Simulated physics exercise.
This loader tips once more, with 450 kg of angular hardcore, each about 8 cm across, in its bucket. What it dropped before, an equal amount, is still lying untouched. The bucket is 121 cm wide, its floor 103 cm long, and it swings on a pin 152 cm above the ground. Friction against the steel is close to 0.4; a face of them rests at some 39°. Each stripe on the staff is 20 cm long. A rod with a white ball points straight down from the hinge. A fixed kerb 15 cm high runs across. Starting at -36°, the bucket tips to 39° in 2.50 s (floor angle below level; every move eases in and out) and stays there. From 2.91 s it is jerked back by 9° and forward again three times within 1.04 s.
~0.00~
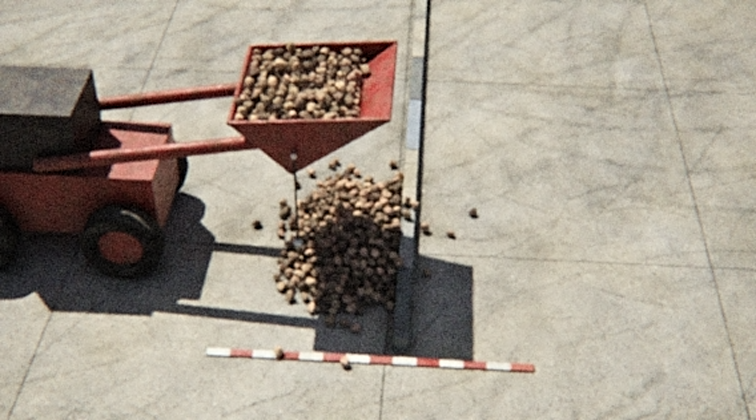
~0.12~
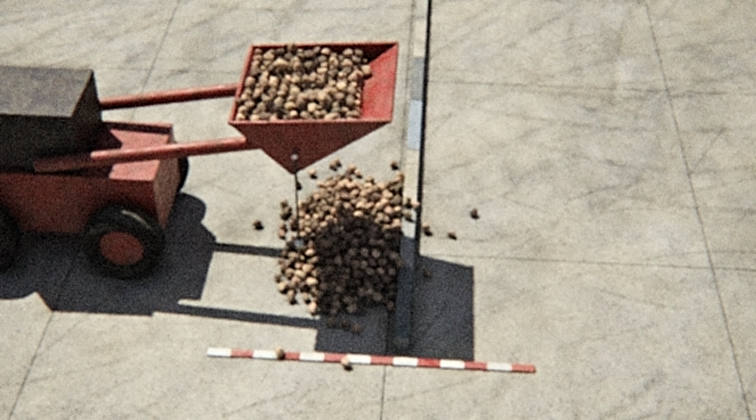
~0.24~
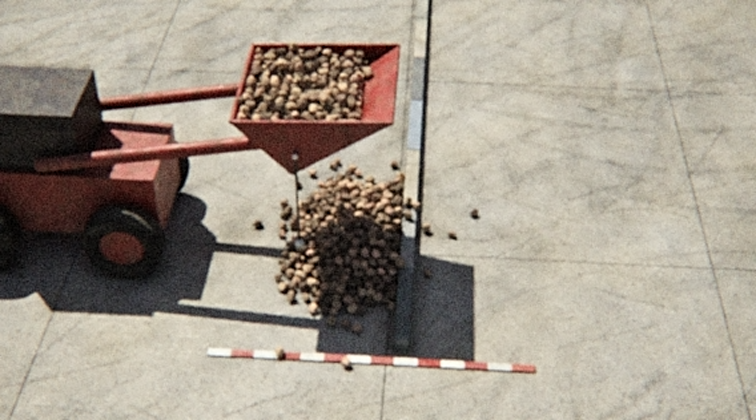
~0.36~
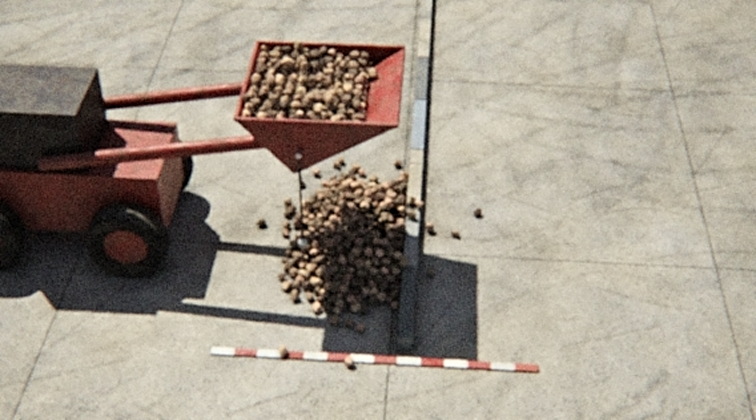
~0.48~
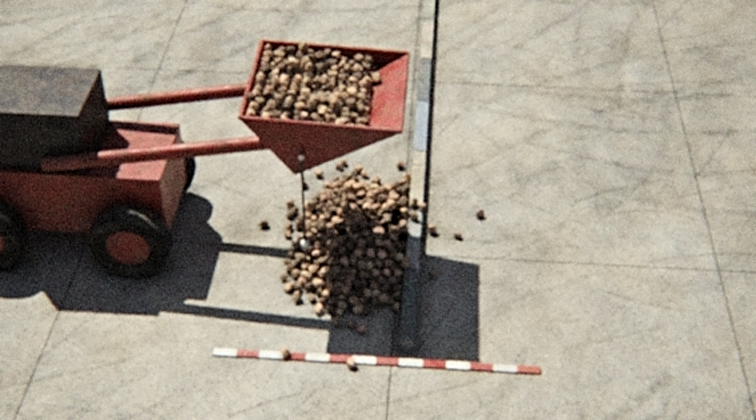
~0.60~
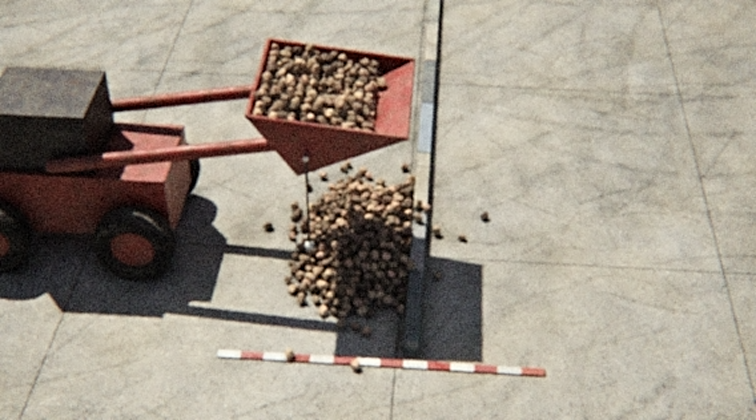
Red loader holding a bucket of brown stones above a heap beside a kerb, the bucket's front lip slowly tilting downward.
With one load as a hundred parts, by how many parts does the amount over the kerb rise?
Some 74 per cent is added.
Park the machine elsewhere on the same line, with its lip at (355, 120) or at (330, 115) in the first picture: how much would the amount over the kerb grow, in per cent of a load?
First some 30, then 10 per cent.
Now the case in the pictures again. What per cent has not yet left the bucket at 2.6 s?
About 25 per cent.
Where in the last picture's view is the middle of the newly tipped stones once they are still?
Their middle is at about (449, 240).
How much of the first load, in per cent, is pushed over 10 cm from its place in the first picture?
About 0 per cent.
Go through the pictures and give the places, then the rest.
In the first frame, the bucket is at -36°, its lip at (390, 120); the top of the load is at (304, 66). The earlier load is highest near (351, 216), 28 cm above ground level, 99 % on this side of the kerb, 1 % over the kerb.
The second frame shows lip at (392, 121), floor tilted -35°, highest stones at (305, 67); the stones move at 0.0 m/s on average.
The third frame shows lip at (393, 123), floor tilted -34°, highest stones at (305, 67); the stones move at 0.1 m/s on average.
The fourth frame shows lip at (398, 126), floor tilted -32°, highest stones at (301, 67); the stones move at 0.1 m/s on average.
In the fifth frame, the bucket is at -29°, its lip at (402, 132); the top of the load is at (289, 64); the stones move at 0.1 m/s on average.
The sixth frame shows lip at (408, 139), floor tilted -25°, highest stones at (283, 64); the stones move at 0.1 m/s on average.
After 1.9 s the floor is at 27°; in per cent of one load, 99 in the bucket, 100 on this side of the kerb, 1 over the kerb; the foremost stones are at (437, 231).
After 2.6 s the floor is at 39°; in per cent of one load, 25 in the bucket, 149 on this side of the kerb, 26 over the kerb; the foremost stones are at (480, 237).
After 4.4 s the floor is at 39°; in per cent of one load, 0 in the bucket, 125 on this side of the kerb, 75 over the kerb; the foremost stones are at (575, 272).
After 7.2 s the floor is at 39°; in per cent of one load, 0 in the bucket, 125 on this side of the kerb, 75 over the kerb; the foremost stones are at (575, 272). Net gain over the kerb, 74.
